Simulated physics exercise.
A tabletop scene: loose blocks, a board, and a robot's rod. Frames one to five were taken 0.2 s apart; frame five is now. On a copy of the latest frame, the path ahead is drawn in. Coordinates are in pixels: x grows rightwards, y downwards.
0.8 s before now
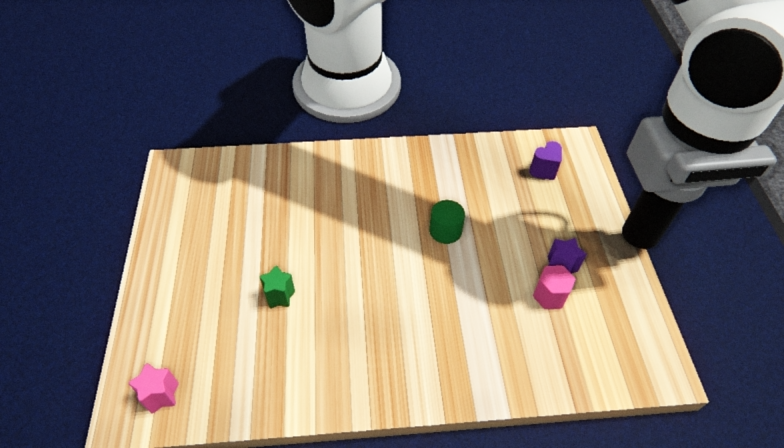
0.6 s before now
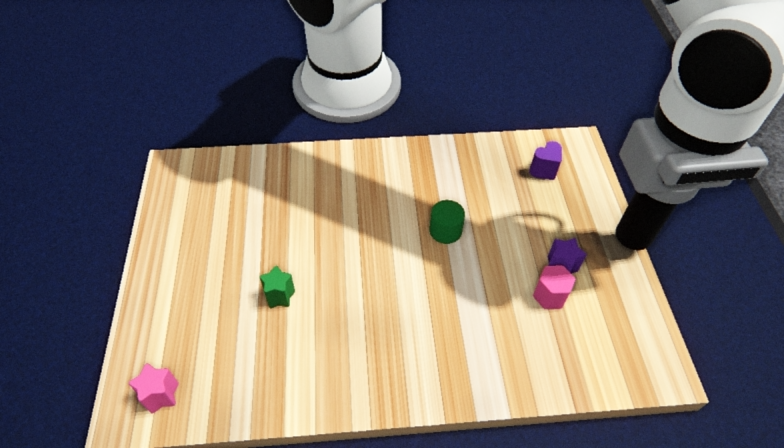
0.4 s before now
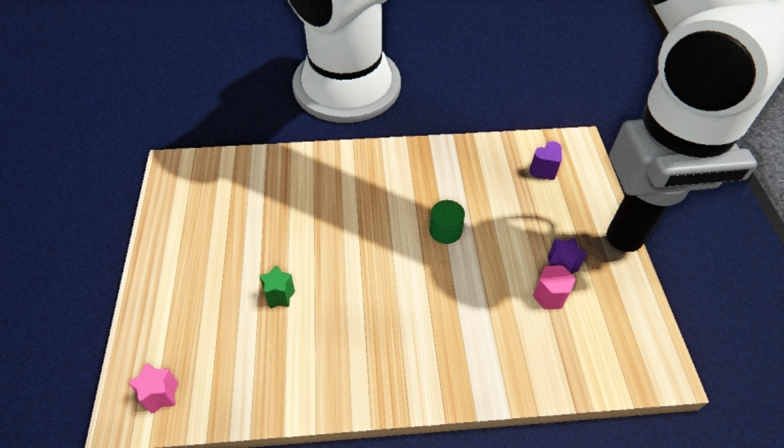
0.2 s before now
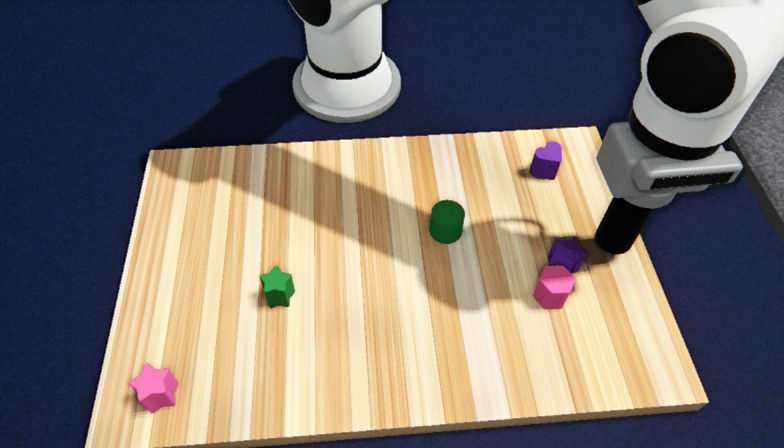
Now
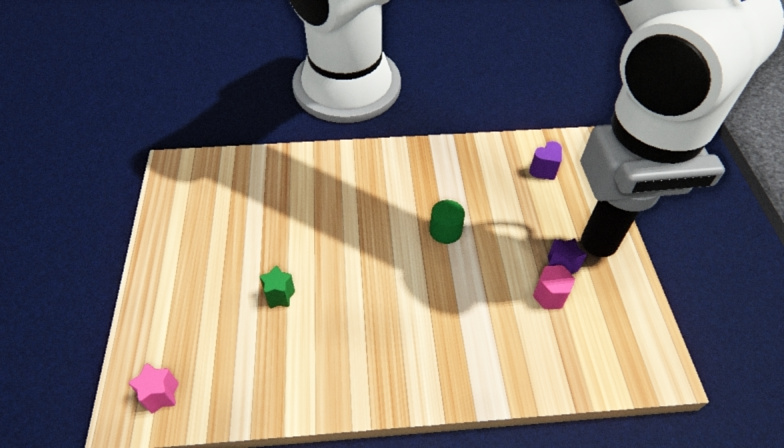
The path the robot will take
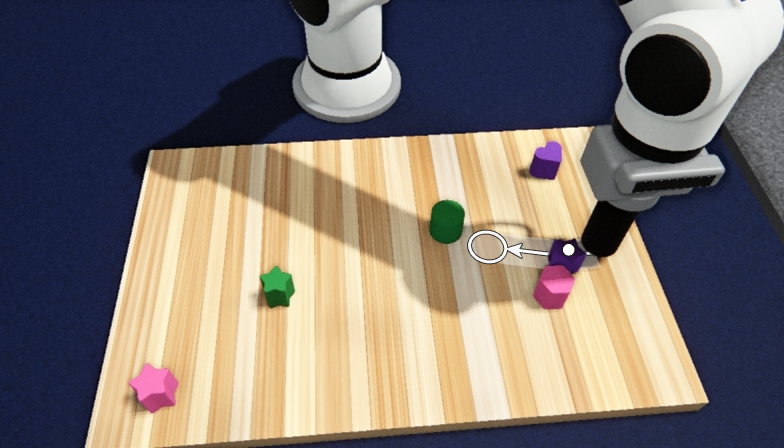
A striped wooden board lies on a dark blue surface, seen from above at an angle by a still camera. A pink star sits lower left, a green star left of centre, a green cylinder near the middle, and a purple heart, purple star and pink hexagonal block at right. The robot arm at right slides its black rod slowly leftward toward the purple star, while the blocks stay still.
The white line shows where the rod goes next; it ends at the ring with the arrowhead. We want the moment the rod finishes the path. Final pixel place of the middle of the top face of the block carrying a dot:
I expect it at (528, 259).
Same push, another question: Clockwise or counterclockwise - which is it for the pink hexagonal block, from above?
Rotation: Counter-clockwise.
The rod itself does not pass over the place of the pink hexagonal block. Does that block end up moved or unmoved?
It travels a centimetre or more.
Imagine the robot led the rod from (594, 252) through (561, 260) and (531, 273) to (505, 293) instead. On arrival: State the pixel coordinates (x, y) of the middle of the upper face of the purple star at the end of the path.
Its top middle: (484, 291).
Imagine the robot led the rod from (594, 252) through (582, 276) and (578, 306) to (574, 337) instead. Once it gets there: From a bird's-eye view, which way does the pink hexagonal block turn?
Seen from above, its turn is counter-clockwise.
The drawn path runs from (594, 252) through (559, 255) and (523, 251) to (488, 247); the dot is on the purple star.
The first path, step by step. One third of the way, rod (564, 245); pink hexagonal block (553, 283), turned 15° anticlockwise; purple star (547, 256), turned 30° anticlockwise.
Two thirds of the way, rod (525, 241); pink hexagonal block (549, 285), turned 30° anticlockwise; purple star (529, 259), turned 65° anticlockwise.
At the end, rod (490, 237); green cylinder not moved; pink hexagonal block (549, 285), turned 30° anticlockwise; purple star (528, 259), turned 70° anticlockwise.
